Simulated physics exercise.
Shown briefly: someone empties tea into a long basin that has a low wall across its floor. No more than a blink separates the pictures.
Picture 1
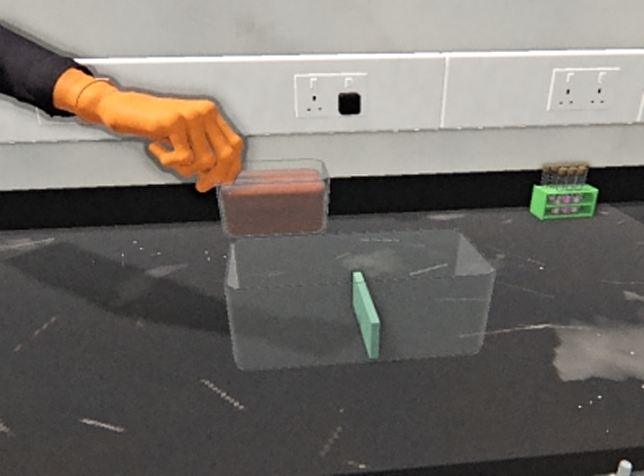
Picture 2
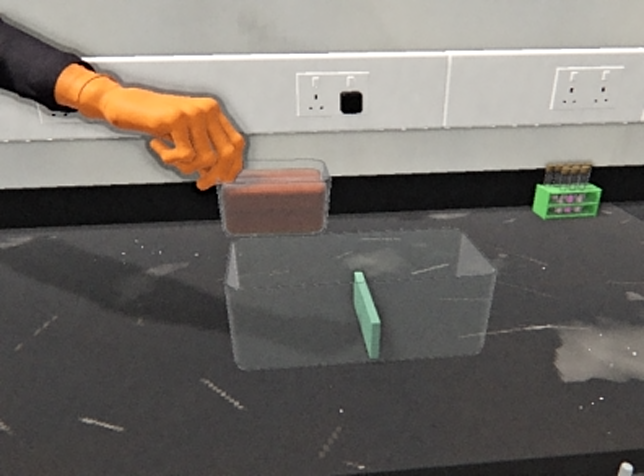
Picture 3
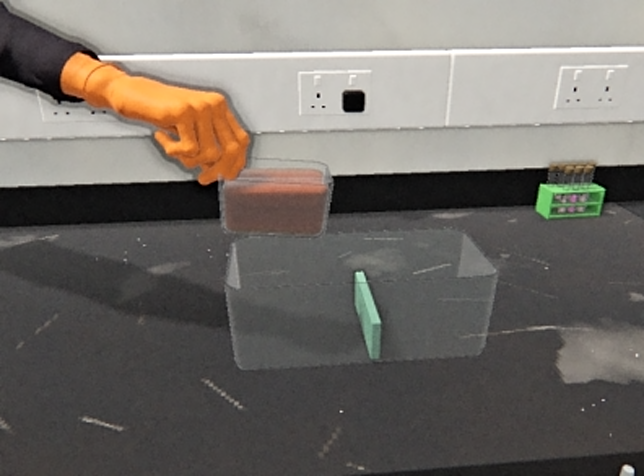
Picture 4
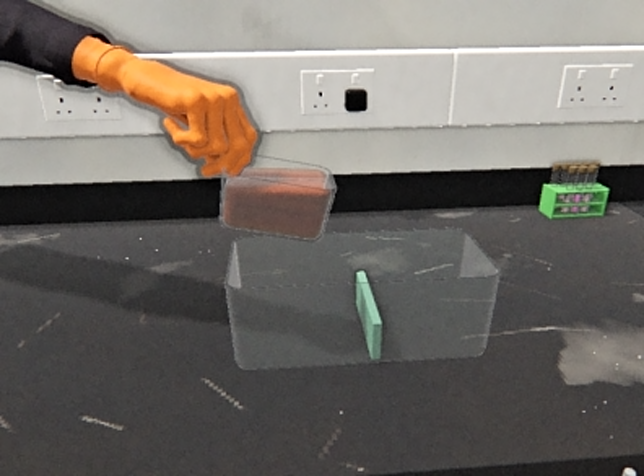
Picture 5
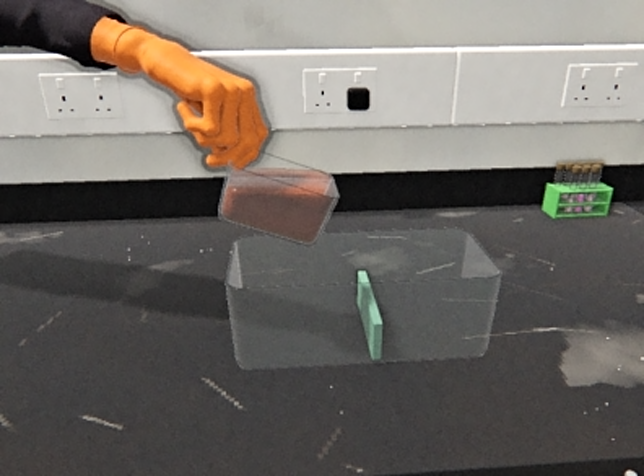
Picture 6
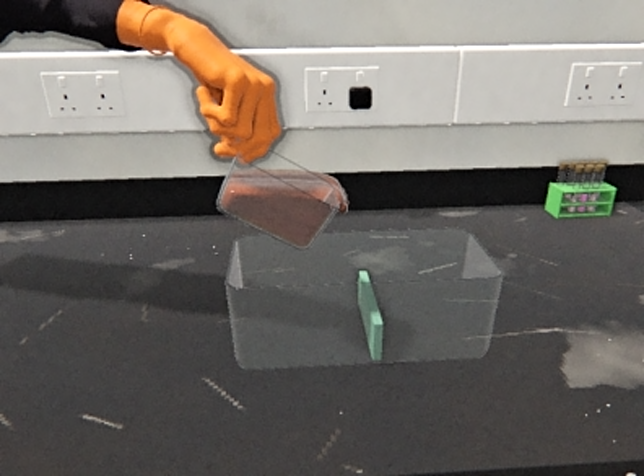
At the start, an orange-gloved hand holds a small clear container of reddish-brown tea almost level above a long, empty transparent basin with a low green wall across its floor. The hand gradually tilts the container down to the right, and a little tea begins to slip over its right edge.
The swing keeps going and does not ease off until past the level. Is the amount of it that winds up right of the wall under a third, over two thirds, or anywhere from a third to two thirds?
I expect the share right of the wall to be at least a third but at most two thirds.
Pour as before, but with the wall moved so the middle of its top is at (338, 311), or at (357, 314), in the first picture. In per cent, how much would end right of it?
My guess is some 75 percent the first time and some 60 percent the second.
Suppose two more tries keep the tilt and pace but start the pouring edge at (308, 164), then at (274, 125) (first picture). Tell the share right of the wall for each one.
20 % and 5 %.
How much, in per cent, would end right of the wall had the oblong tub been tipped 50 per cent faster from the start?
I'd put it at some 30 percent.
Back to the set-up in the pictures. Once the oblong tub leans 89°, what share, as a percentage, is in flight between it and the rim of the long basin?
20 per cent.
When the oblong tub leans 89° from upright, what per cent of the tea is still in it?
20 per cent, roughly.
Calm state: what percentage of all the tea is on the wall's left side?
Roughly 50 %.
A moment on, the oblong tub is tipped on its side and 22 per cent is still to pour, 19 is left of the wall and 38 right of it.
Next, the oblong tub is tipped right over and 4 per cent is still to pour, 45 is left of the wall and 49 right of it.
Then the oblong tub is tipped right over and 0 per cent is still to pour, 50 is left of the wall and 49 right of it.
Later the oblong tub is tipped right over and 0 per cent is still to pour, 50 is left of the wall and 49 right of it.
Finally, 50 per cent lies left of the wall, 49 right of it and 1 outside.
